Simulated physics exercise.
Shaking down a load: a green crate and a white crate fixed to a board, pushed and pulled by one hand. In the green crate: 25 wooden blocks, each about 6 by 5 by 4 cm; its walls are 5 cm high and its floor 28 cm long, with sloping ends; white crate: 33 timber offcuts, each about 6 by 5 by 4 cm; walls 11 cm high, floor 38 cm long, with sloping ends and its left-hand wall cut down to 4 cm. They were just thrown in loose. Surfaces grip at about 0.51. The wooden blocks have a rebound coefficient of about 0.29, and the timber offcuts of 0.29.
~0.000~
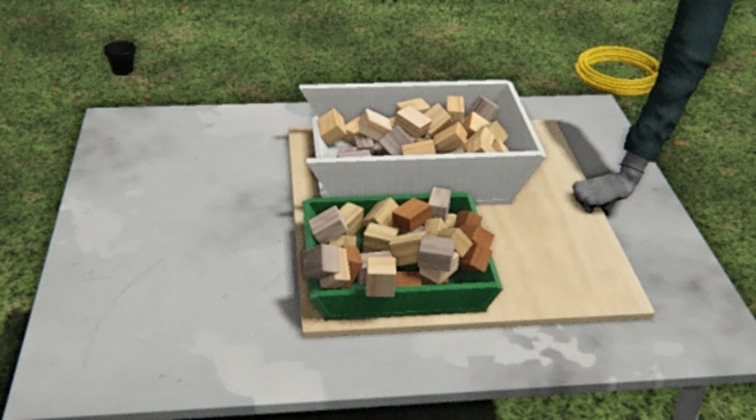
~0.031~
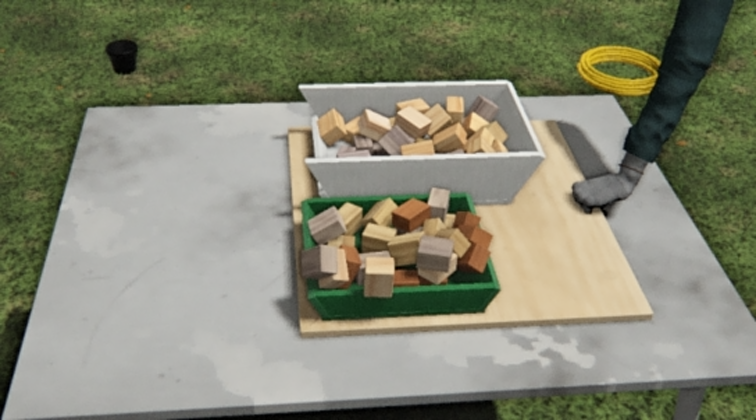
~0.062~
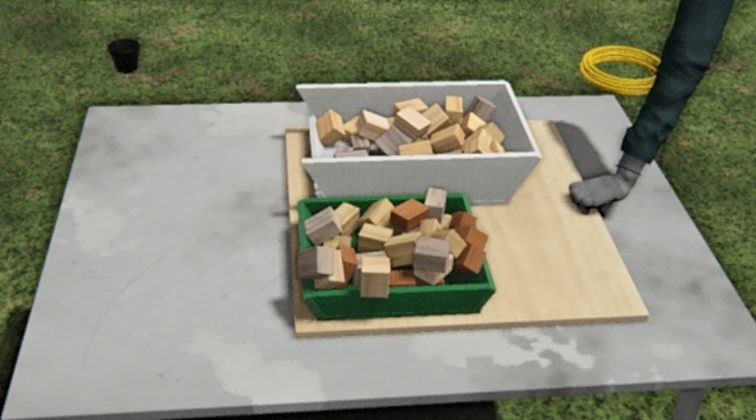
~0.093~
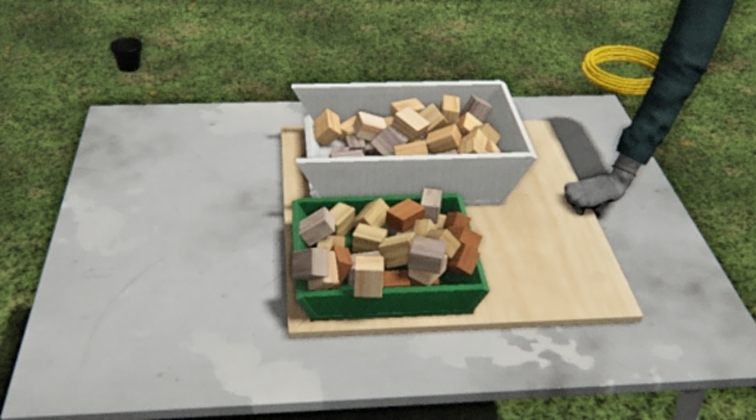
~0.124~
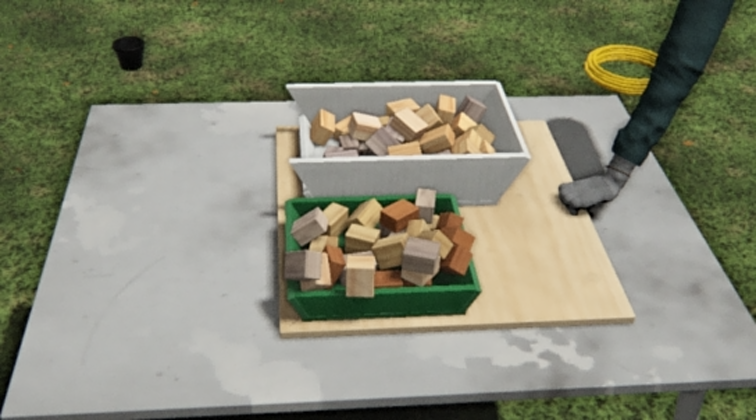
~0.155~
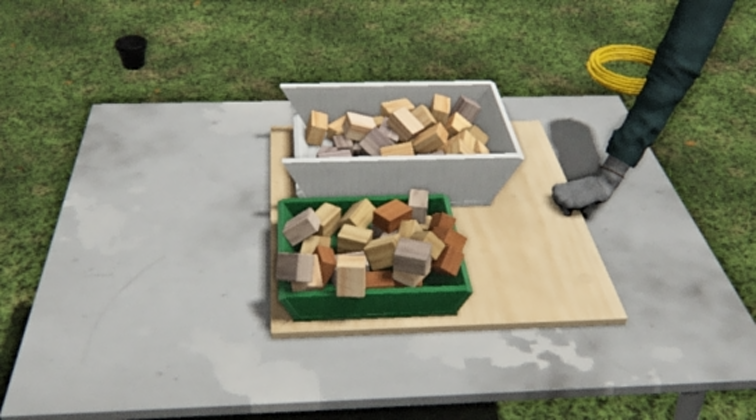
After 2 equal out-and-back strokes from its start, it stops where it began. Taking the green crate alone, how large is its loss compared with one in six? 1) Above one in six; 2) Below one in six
(2) Below one in six.
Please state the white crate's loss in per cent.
White crate: 0%.
After 0.39 s, the green crate is down by 1 of 25 and the white crate has all 33.
After 0.68 s, the green crate is down by 1 of 25 and the white crate has all 33.
After 1.09 s, the green crate is down by 1 of 25 and the white crate has all 33.
Final count (at 1.62 s), the green crate is down by 1 of 25 and the white crate has all 33. Asked share, 1 of 25, 4 per cent.
